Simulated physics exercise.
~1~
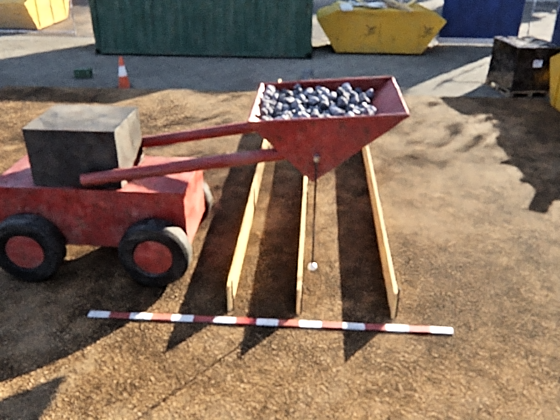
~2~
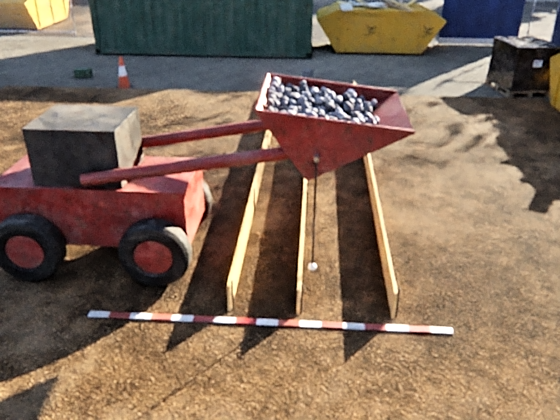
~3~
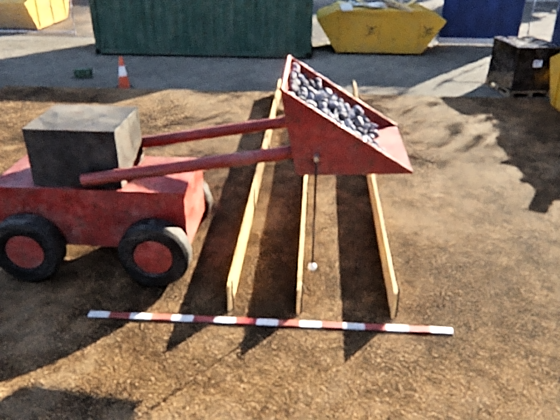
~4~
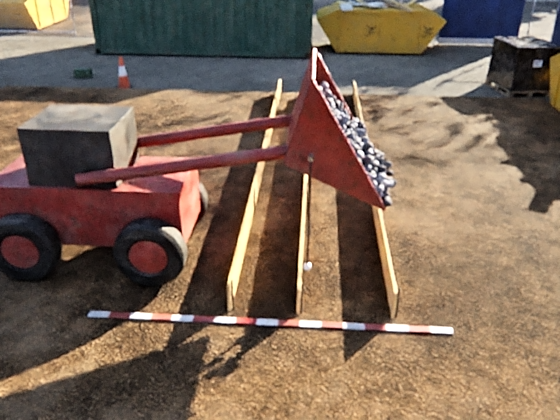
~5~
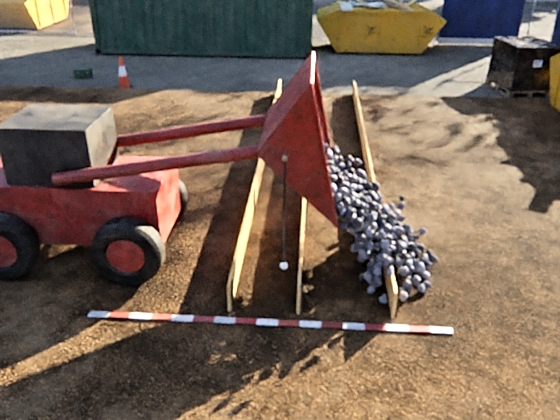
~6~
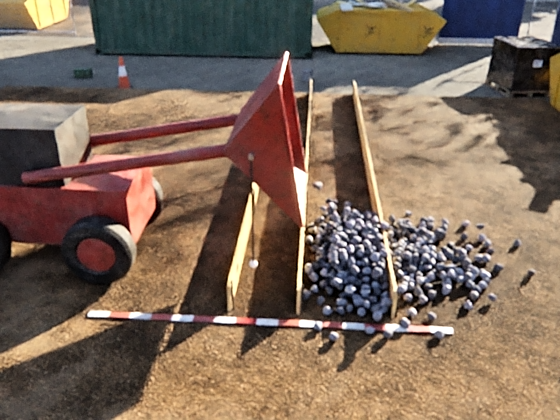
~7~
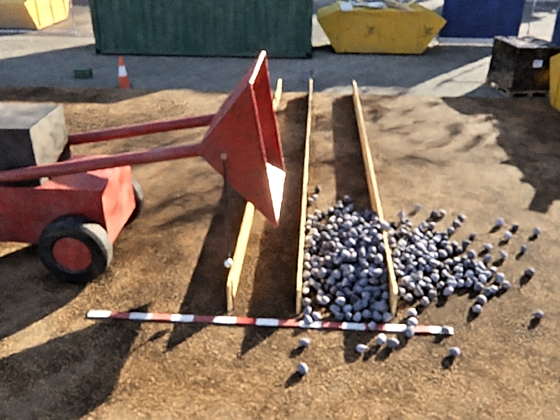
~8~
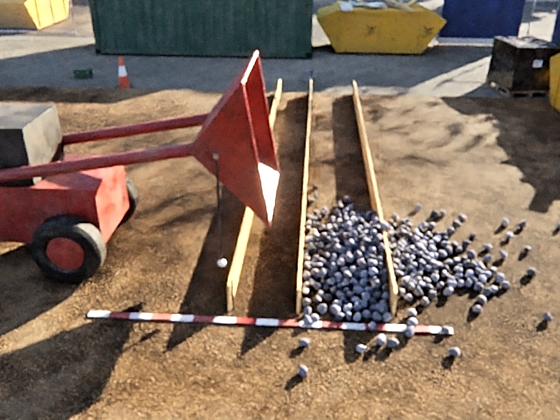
In the video, a red loader tips its raised bucket of smooth grey stones to the right over wooden boards on the ground while backing away left, and the stones end heaped in the right-hand bay and scattered beyond the last board, leaving the left bay clear.
